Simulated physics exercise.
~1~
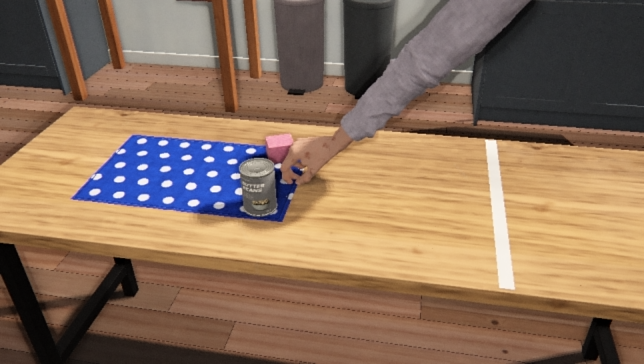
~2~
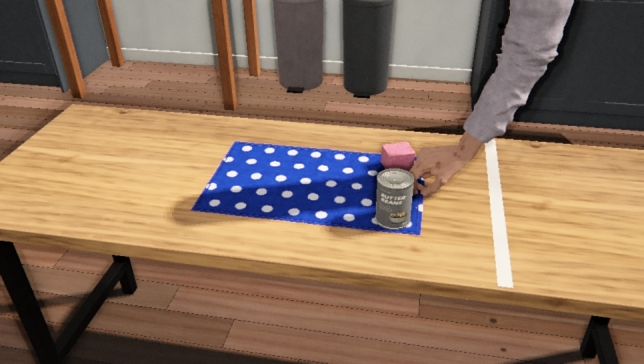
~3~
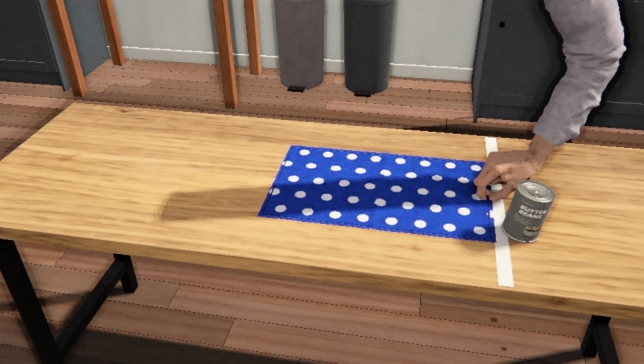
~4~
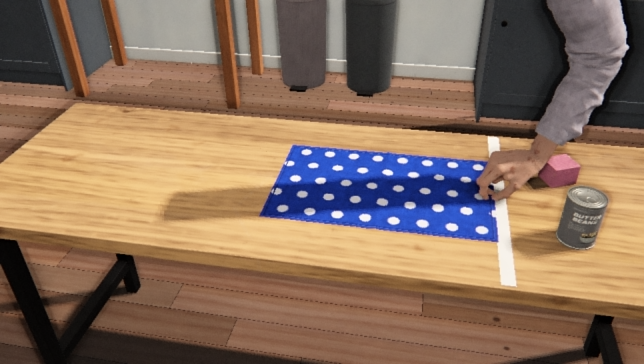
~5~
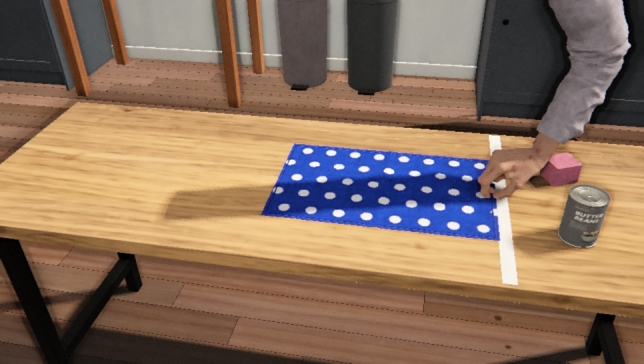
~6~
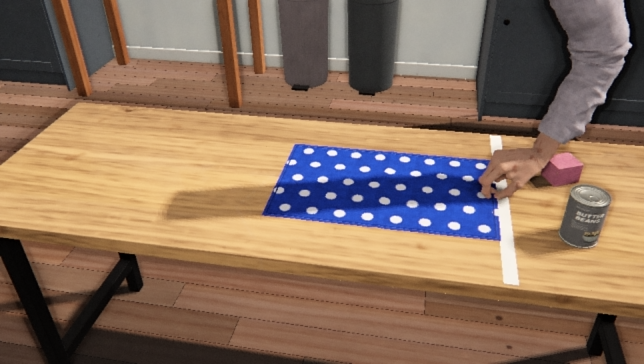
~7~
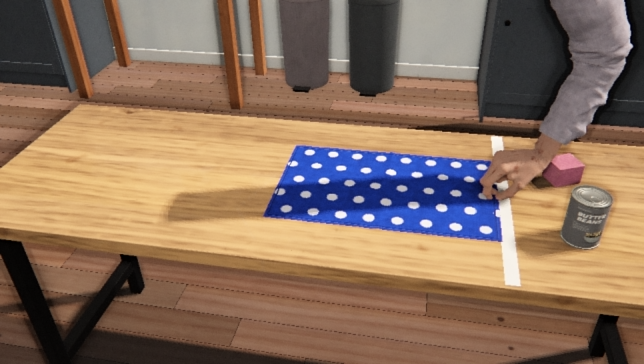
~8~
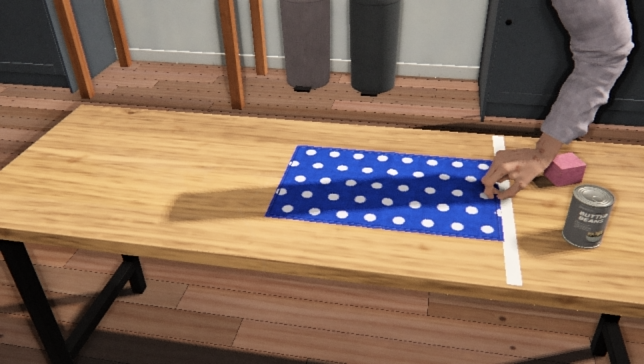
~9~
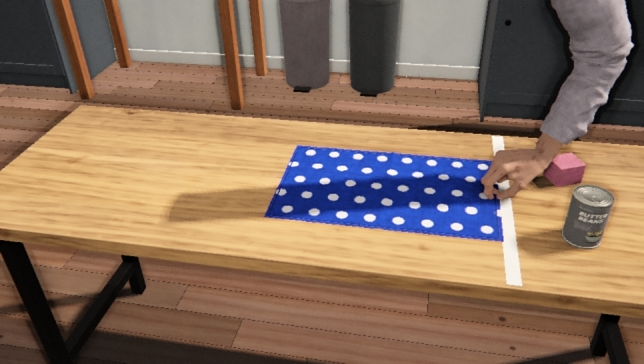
Hand dragging a blue polka-dot mat right to white tape and stopping, grey tin and pink block sliding off beyond it.
